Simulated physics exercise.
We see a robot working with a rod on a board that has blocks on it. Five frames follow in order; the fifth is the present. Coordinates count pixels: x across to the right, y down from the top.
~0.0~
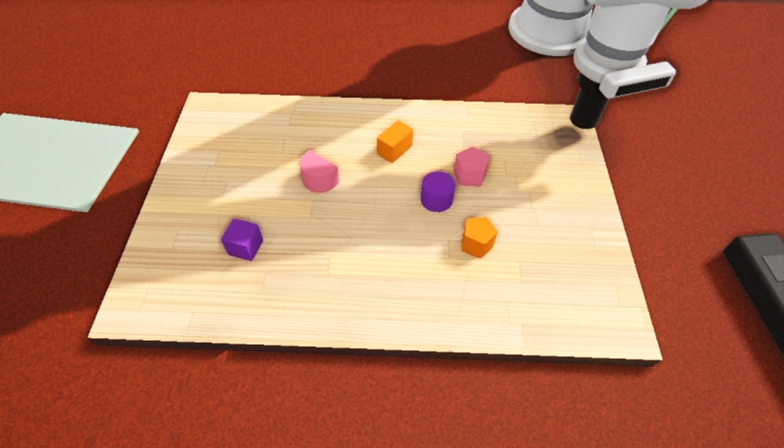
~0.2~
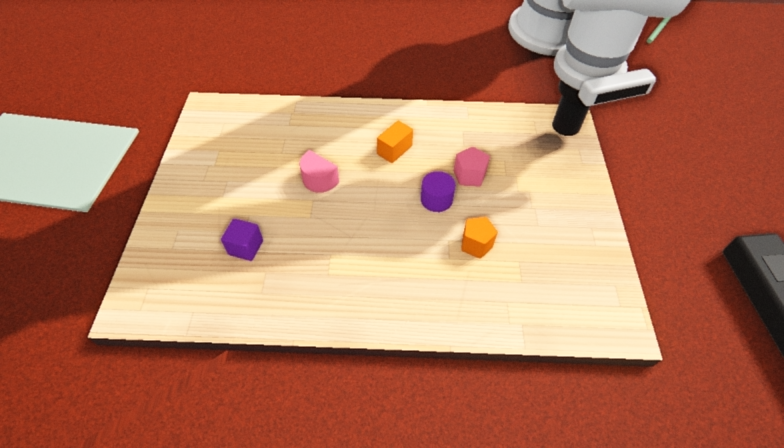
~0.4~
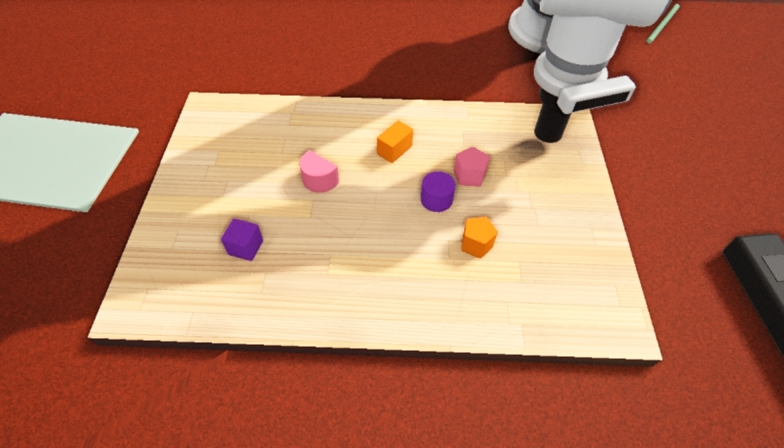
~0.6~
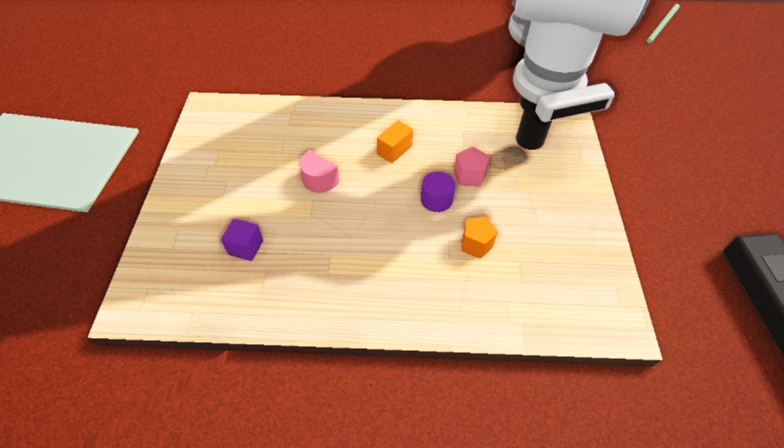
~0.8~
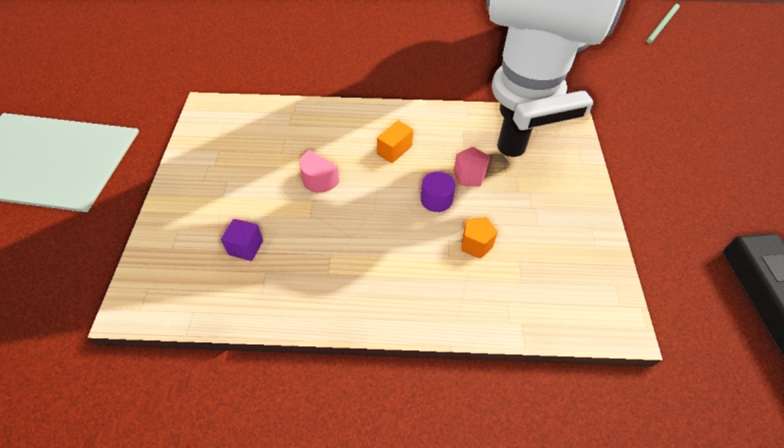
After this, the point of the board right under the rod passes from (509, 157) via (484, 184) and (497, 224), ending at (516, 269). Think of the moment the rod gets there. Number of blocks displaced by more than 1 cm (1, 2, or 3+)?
It displaces one.
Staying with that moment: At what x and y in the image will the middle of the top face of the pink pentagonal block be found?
The point I'd pick in the picture is (457, 166).
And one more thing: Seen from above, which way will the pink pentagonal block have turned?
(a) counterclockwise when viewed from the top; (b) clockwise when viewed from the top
Correct choice: B.
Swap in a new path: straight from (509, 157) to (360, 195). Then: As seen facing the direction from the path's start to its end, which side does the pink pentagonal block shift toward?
With start-to-end as forward, it shifts left.
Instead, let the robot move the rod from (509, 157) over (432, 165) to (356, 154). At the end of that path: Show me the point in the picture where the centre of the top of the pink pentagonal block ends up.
I'd expect the centre of its top face to be at (458, 169).
What follows on the original path. One third of the way, rod (486, 175); purple cylinder (436, 184); pink pentagonal block (457, 166), turned 50° clockwise.
Two thirds of the way, rod (500, 216); purple cylinder (436, 184); pink pentagonal block (457, 166), turned 50° clockwise.
At the end, rod (519, 261); purple cylinder (436, 184); pink pentagonal block (457, 166), turned 50° clockwise; orange pentagonal block (479, 231).
